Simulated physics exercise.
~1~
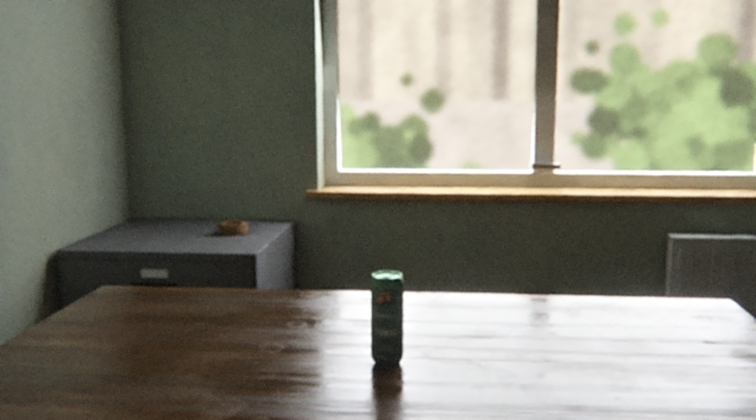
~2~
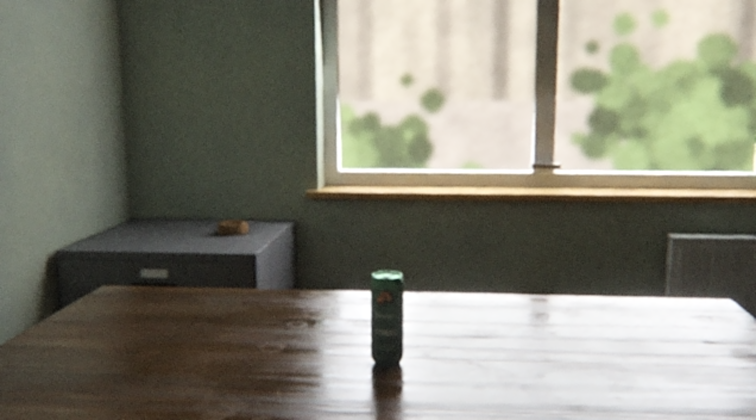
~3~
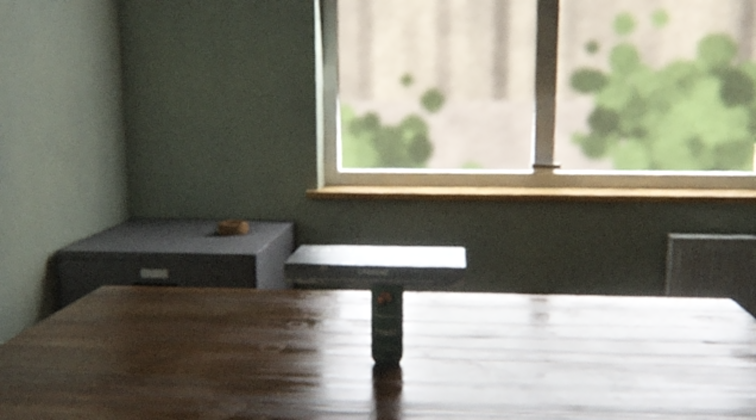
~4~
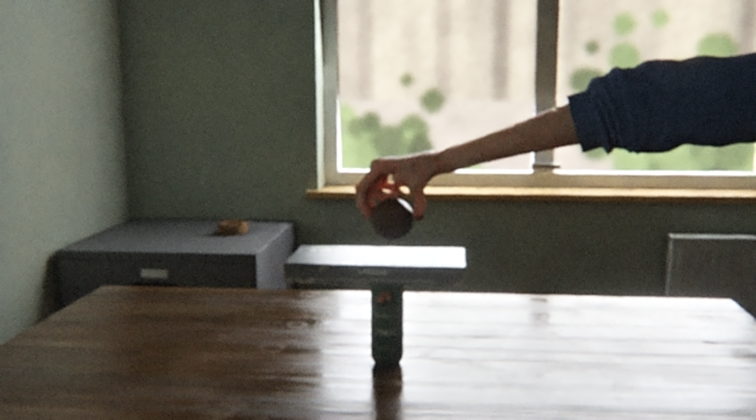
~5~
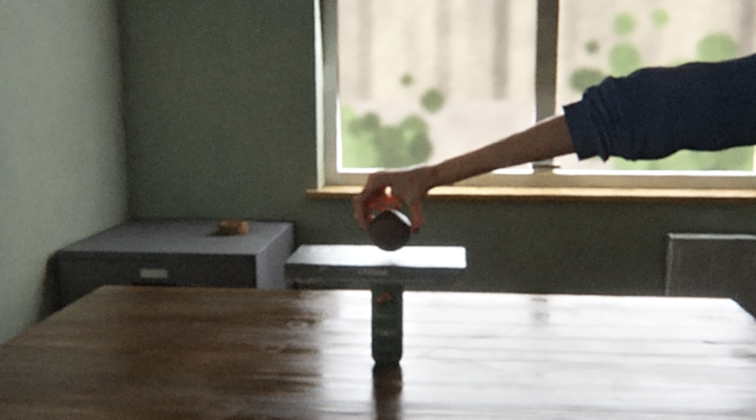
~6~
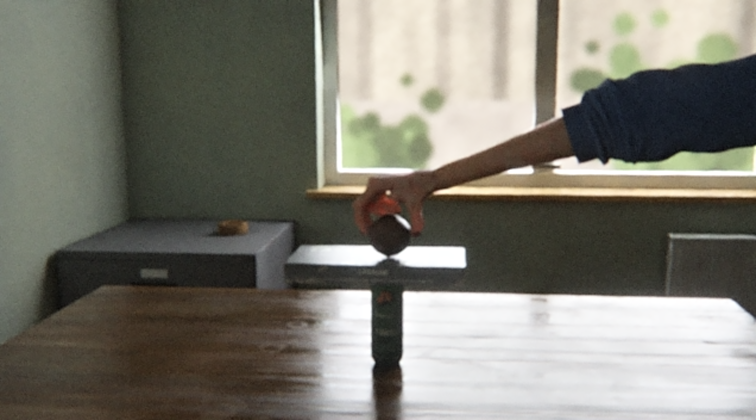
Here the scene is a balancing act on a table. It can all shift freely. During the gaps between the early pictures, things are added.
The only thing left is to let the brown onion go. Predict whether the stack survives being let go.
Prediction: It survives.
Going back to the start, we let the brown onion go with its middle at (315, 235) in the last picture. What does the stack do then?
After that, it tumbles down.
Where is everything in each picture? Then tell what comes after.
The last thing is not in view yet, in the first frame.
The last thing is not in view yet, in the second frame.
The last thing is not in view yet; grey packet (378, 265), in the third frame.
Still above its spot; brown onion (392, 219); grey packet (378, 265), in the fourth frame.
Still above its spot; brown onion (390, 231); grey packet (378, 265), in the fifth frame.
Set down, still held; brown onion (390, 236); grey packet (378, 265), in the sixth frame.
Then, 0.20 s later than the last frame, all is still.
Then, 0.50 s later than the last frame, brown onion resting near (390, 236).
When it is over, all 3 as before. End places, in pixels of the last picture, brown onion near (390, 236). The stack stays up.
